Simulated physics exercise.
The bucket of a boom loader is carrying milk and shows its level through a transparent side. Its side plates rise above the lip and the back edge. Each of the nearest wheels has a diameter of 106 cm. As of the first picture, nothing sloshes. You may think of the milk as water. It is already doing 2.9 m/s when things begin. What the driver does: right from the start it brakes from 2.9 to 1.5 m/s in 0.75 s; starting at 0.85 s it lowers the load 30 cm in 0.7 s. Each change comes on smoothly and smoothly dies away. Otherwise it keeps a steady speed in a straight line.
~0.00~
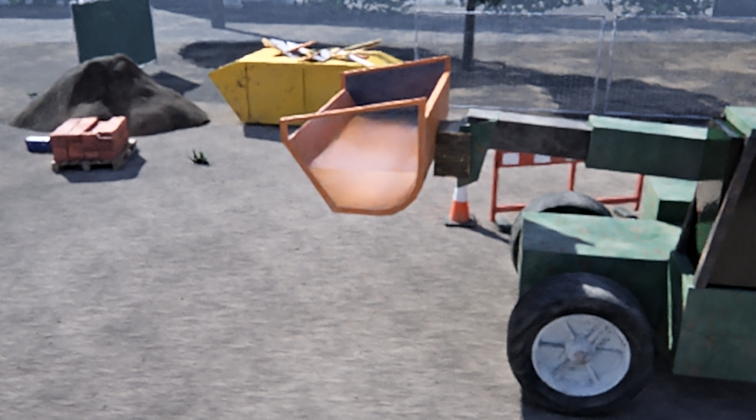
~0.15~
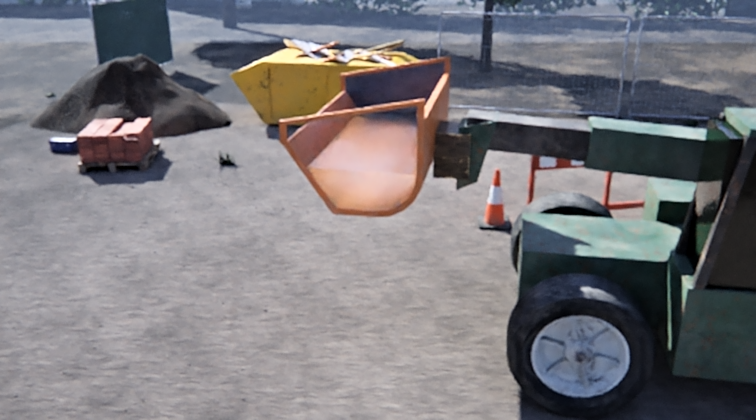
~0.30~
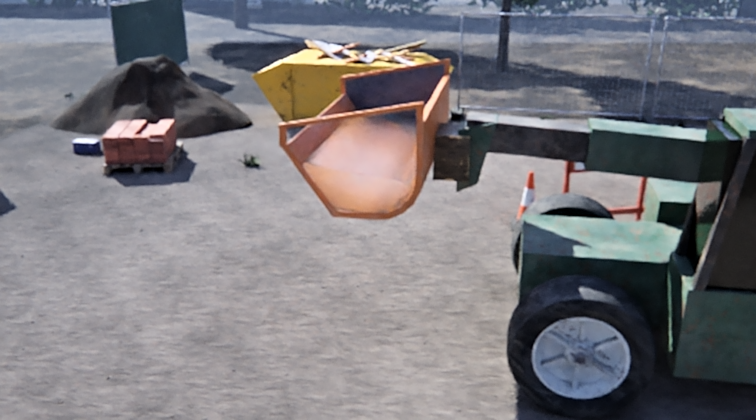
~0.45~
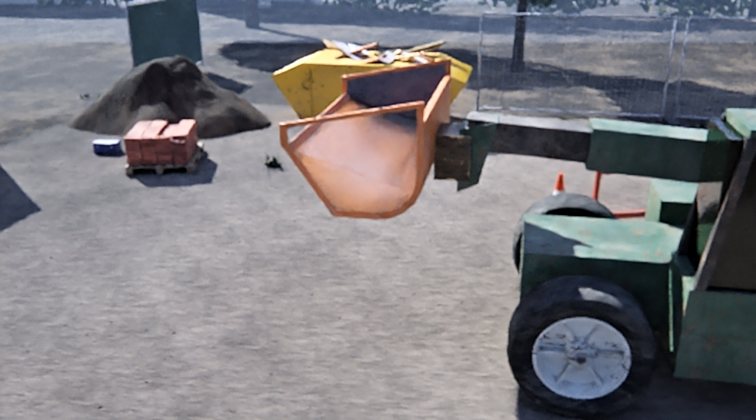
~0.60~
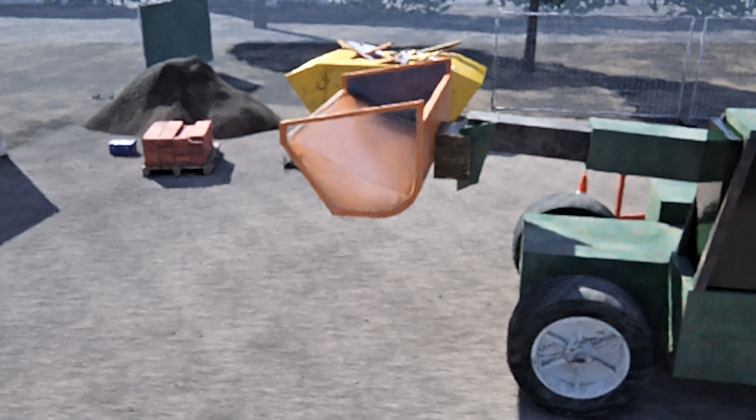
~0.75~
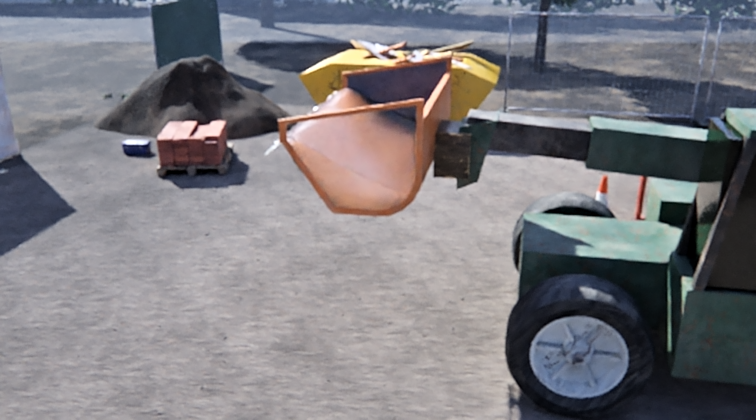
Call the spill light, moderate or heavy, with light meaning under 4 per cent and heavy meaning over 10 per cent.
Moderate.
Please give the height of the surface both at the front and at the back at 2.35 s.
Level: ~ 24 cm in front; 36 cm behind.
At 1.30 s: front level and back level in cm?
Front: 20 cm; back: 46 cm.
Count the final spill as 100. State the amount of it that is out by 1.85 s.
By then about 60 per cent is out.
By 1.30 s the surface stands 46 cm at the back and 19 cm at the front; 2 per cent is out, over the front.
By 1.85 s the surface stands 20 cm at the back and 30 cm at the front; 4 per cent is out, over the front.
By 2.35 s the surface stands 36 cm at the back and 24 cm at the front; 6 per cent is out, over the front.
By 4.43 s 6 per cent is out, over the front, 22 of 344 litres.
